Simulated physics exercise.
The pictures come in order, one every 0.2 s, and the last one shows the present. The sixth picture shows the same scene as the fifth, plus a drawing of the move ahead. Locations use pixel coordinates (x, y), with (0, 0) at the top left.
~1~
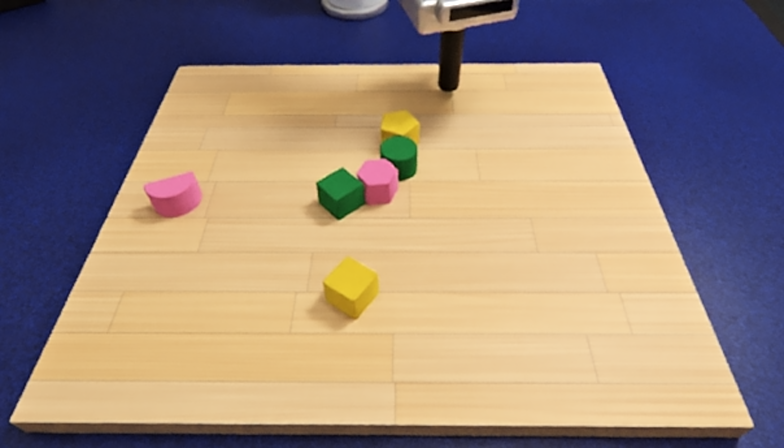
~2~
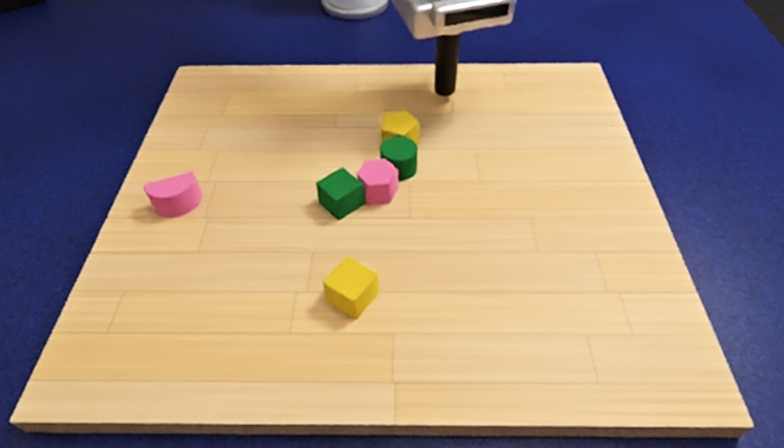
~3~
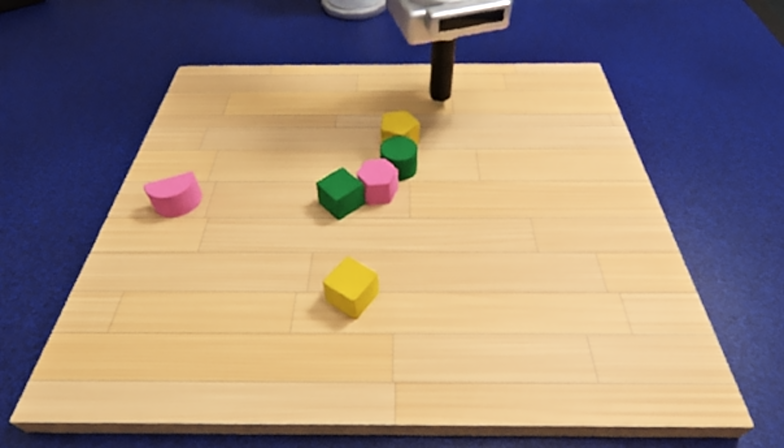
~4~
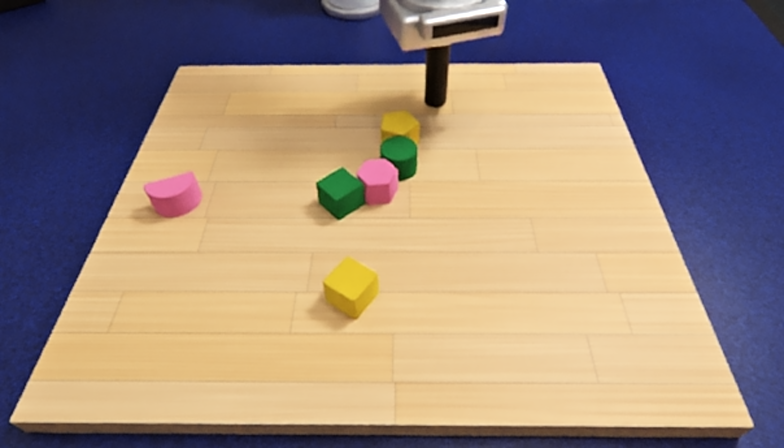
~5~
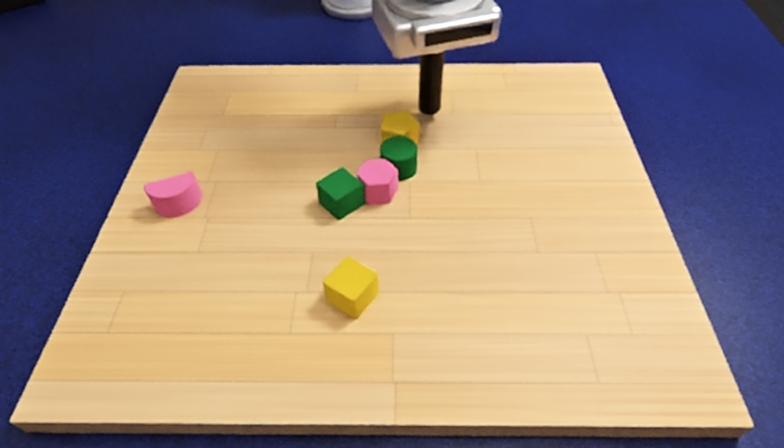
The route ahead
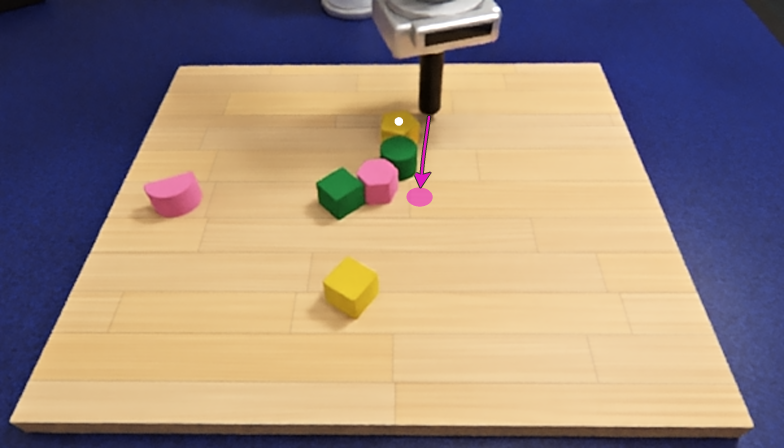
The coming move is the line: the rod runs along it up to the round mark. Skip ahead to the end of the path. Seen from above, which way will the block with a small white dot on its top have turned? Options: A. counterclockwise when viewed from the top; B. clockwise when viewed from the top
B.
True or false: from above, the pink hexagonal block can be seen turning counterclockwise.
My answer: True.
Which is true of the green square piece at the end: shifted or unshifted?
The answer is that it is displaced.
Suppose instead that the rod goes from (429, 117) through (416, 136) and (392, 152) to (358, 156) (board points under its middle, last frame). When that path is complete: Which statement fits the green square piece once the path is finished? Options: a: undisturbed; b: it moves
The one that fits is a, undisturbed.
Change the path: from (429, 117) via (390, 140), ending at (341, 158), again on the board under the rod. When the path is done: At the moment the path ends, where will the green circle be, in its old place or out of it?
Shifted out of place.
The drawn path runs from (429, 117) directly to (420, 197); the dot is on the yellow five-sided block.
On the path given first. One third of the way, rod at (426, 134); yellow five-sided block at (397, 123), turned 15° clockwise; green circle at (398, 149).
Two thirds of the way, rod at (423, 160); green square piece at (334, 186), turned 15° clockwise; pink hexagonal block at (371, 175), turned 20° anticlockwise; yellow five-sided block at (395, 124), turned 30° clockwise; green circle at (392, 153).
At the end, rod at (420, 189); green square piece at (330, 189), turned 30° clockwise; pink hexagonal block at (366, 178), turned 30° anticlockwise; yellow five-sided block at (395, 124), turned 30° clockwise; green circle at (390, 156).
